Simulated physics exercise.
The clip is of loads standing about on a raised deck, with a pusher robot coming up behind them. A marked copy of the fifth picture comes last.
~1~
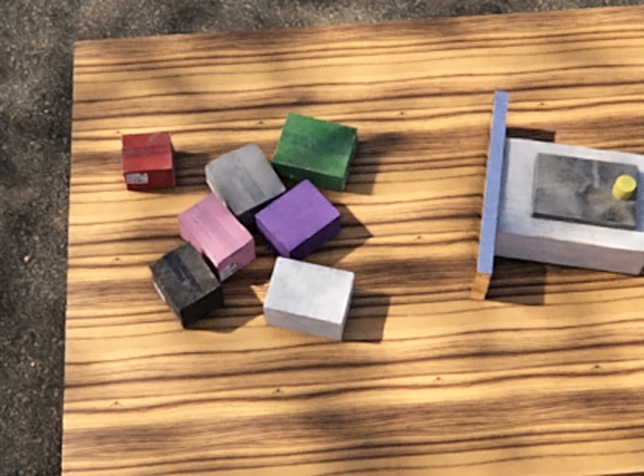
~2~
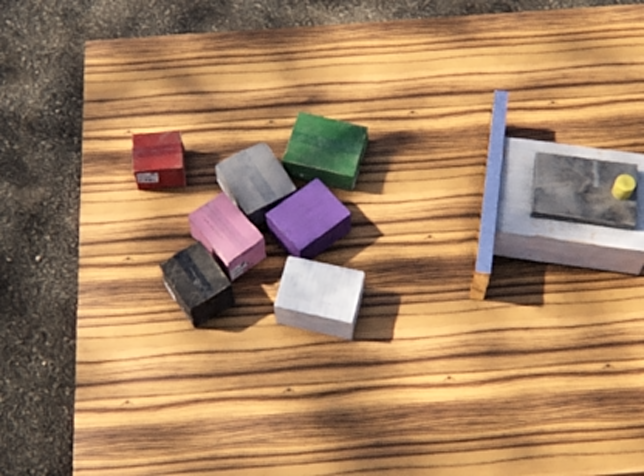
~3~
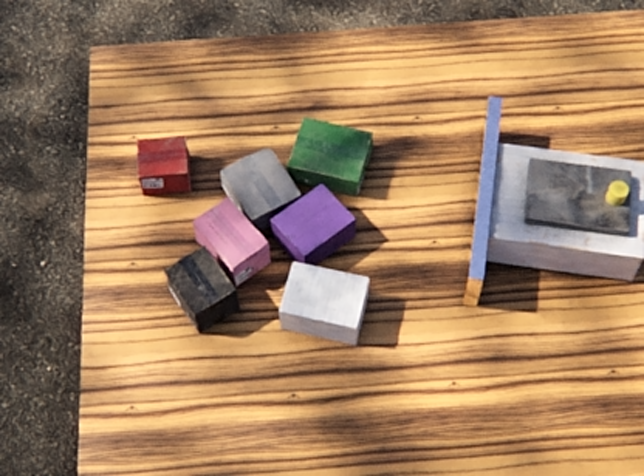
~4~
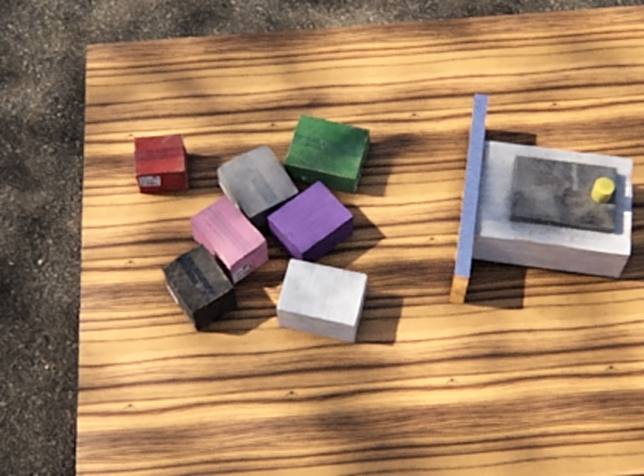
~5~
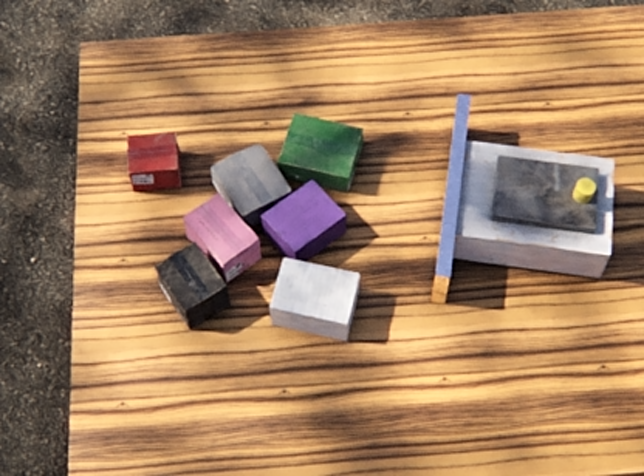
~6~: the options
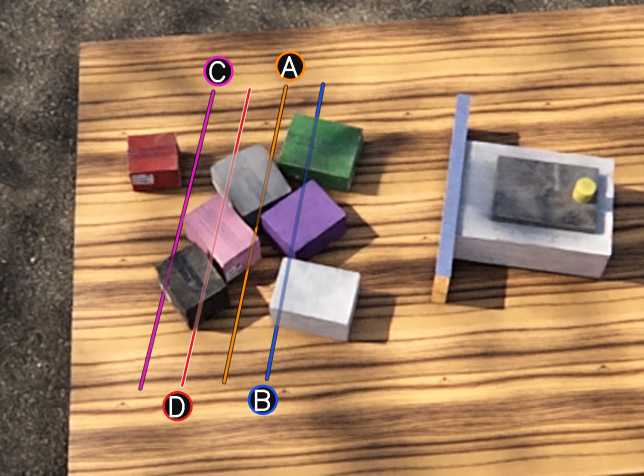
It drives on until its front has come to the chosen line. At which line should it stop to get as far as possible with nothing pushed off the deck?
It can go as far as D.
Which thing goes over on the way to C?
The black box goes over.
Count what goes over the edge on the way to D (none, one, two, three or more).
By then, none.
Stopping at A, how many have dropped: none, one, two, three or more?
The count is none.
On the marked copy, A at (257, 224); B at (297, 221); C at (179, 230); D at (218, 227).
With D. Early on, robot (452, 198); white crate (306, 301); red parcel (155, 162).
Further on, robot (366, 204); red parcel (139, 159); black box (147, 286).
At the end, robot (303, 209); black box (85, 295); red parcel (111, 145); nothing has fallen.
As for the rest, A is safe but short; B is safe but short; C drops the black box.
